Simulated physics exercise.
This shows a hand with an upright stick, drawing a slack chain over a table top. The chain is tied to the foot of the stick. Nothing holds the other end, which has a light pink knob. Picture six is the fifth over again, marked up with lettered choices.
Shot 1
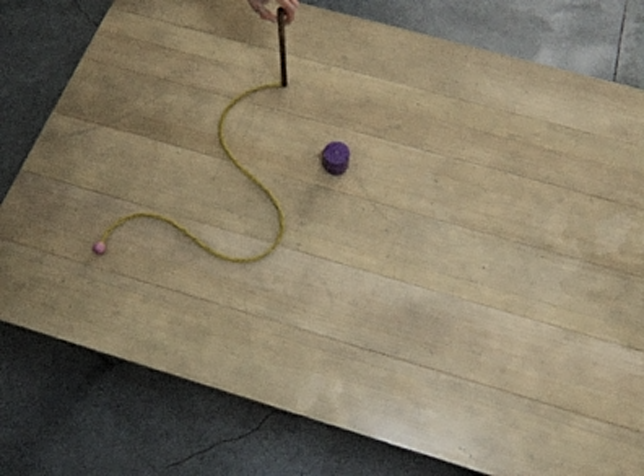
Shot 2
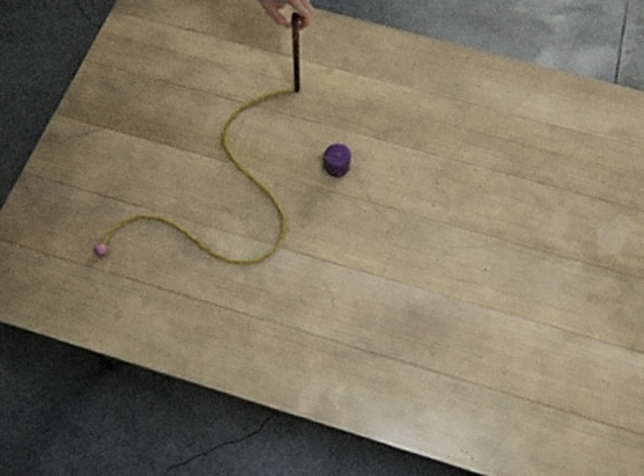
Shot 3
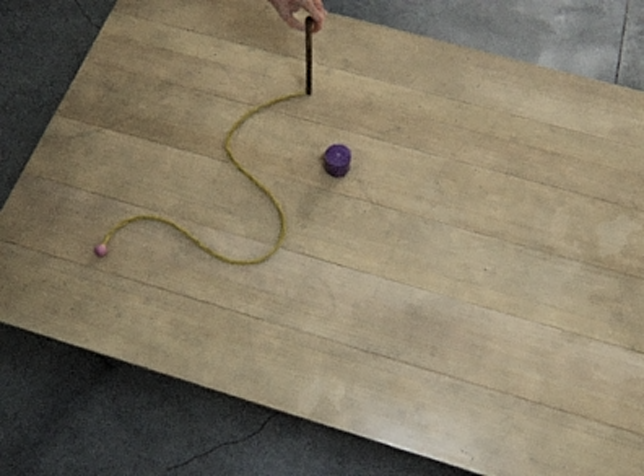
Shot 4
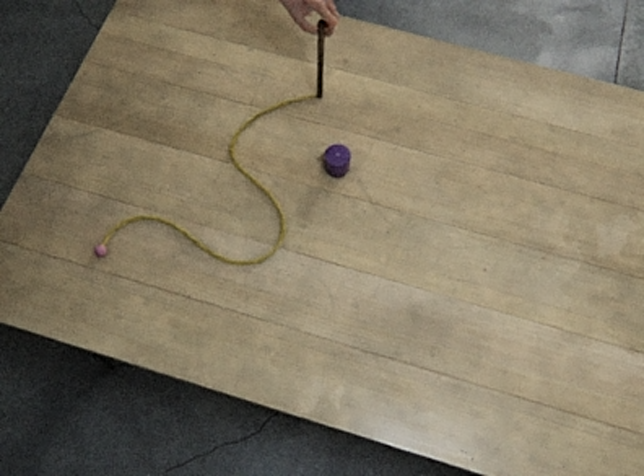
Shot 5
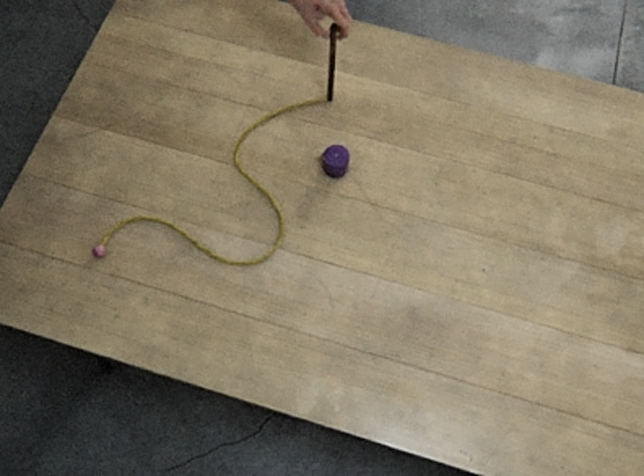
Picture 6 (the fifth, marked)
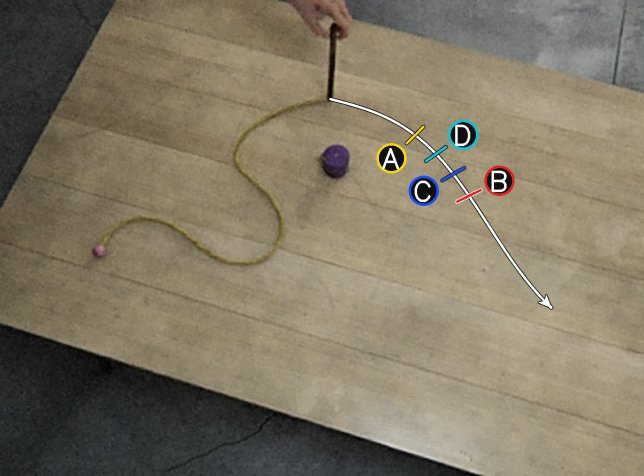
On a pale wooden table top, a hand holds a dark upright stick with a slack yellowish chain tied to its foot, near a purple pot. The hand slides the stick a short way right, drawing the chain's upper curve along, while the pink-knobbed far end and the pot stay put.
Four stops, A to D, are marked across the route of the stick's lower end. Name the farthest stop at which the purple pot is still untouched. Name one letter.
Mark D.
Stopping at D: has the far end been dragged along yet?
No.
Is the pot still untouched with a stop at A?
For that mark, yes.
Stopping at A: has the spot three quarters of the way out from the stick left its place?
No.
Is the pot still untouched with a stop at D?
Yes.
On the marked copy, A at (415, 135); B at (469, 196); C at (453, 174); D at (436, 154); the route from (330, 99) via (457, 179) to (552, 308).
With D. Early on, foot of the stick (371, 112), middle of the chain (282, 233), free end (99, 252).
Further on, foot of the stick (408, 131), middle of the chain (282, 233), free end (99, 252).
At the end, foot of the stick (436, 155), middle of the chain (282, 233), free end (99, 252); nothing has been touched.
As for the rest, A is safe but short; B brings the chain against the pot; C brings the chain against the pot.
